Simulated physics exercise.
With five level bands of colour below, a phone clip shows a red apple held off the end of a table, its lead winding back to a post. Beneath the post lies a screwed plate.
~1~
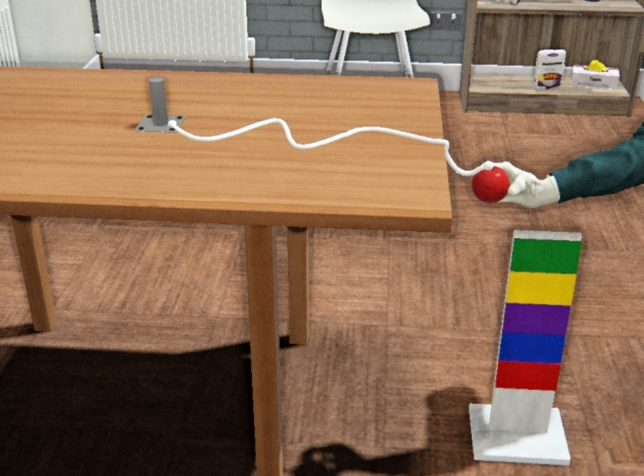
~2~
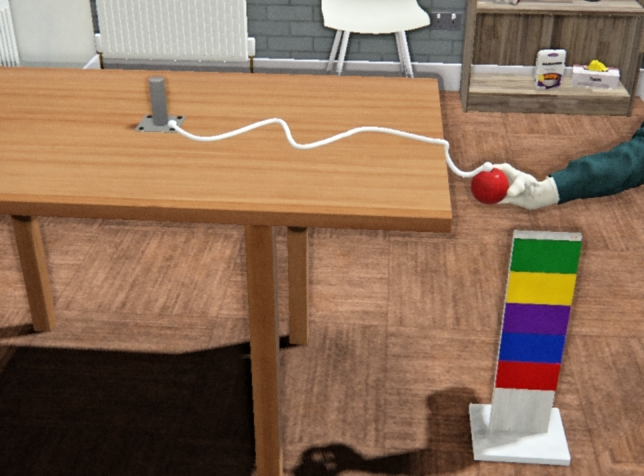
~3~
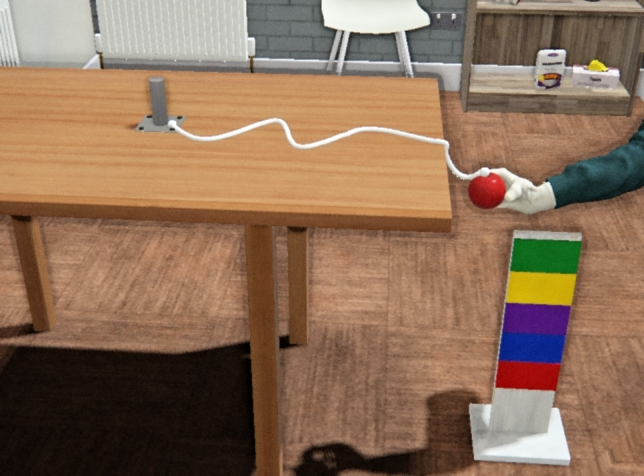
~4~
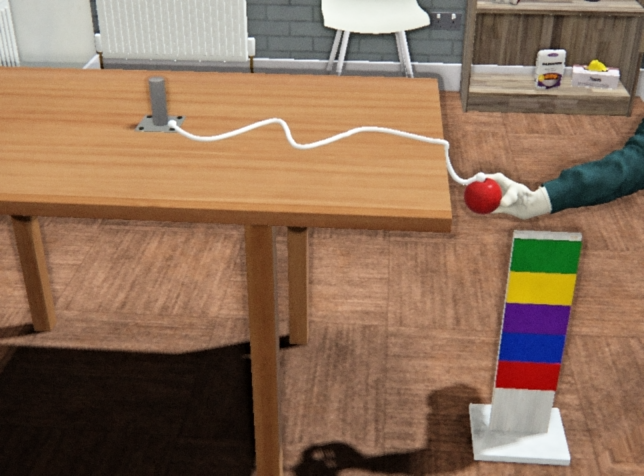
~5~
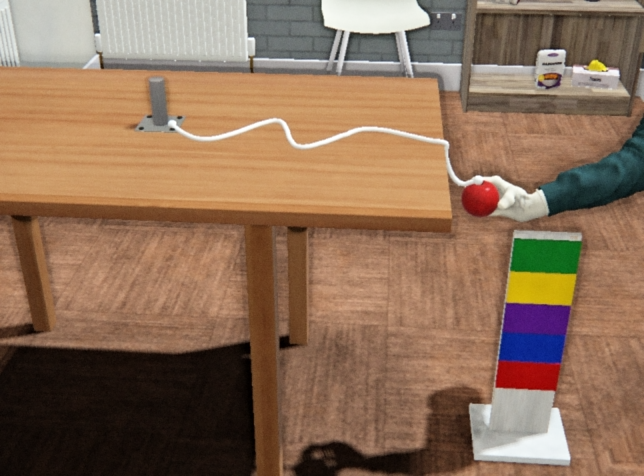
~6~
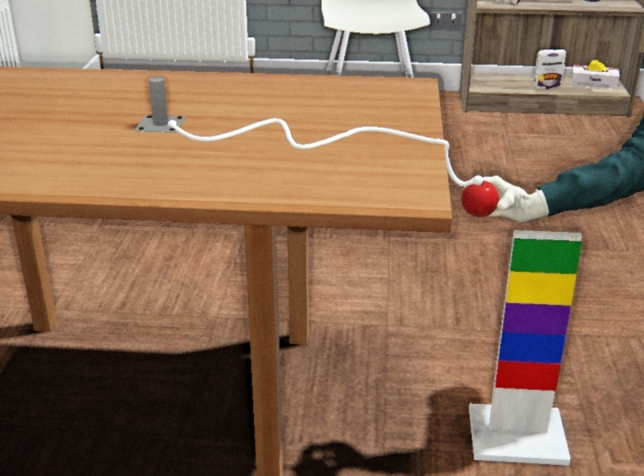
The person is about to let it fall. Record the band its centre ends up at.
Centre ends at purple.
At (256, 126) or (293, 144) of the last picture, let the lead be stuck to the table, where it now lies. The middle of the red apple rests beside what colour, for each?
First try yellow, second try green.
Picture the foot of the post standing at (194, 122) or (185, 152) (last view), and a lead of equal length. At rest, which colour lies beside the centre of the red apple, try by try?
First try: Blue; second try: Blue.
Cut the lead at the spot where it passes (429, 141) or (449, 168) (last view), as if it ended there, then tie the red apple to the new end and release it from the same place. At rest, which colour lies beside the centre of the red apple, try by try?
Taking them in turn, you'd get green, then yellow.
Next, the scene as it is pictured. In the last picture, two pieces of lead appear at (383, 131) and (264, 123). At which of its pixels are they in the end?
End points: Roughly (443, 182); roughly (297, 132).
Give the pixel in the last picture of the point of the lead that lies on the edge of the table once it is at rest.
Pixel (350, 133).
Soon after, apple near (435, 302); level with purple.
Then, apple near (430, 305); level with purple.
At rest, apple near (436, 308); level with purple. Its centre hangs level with the purple band.
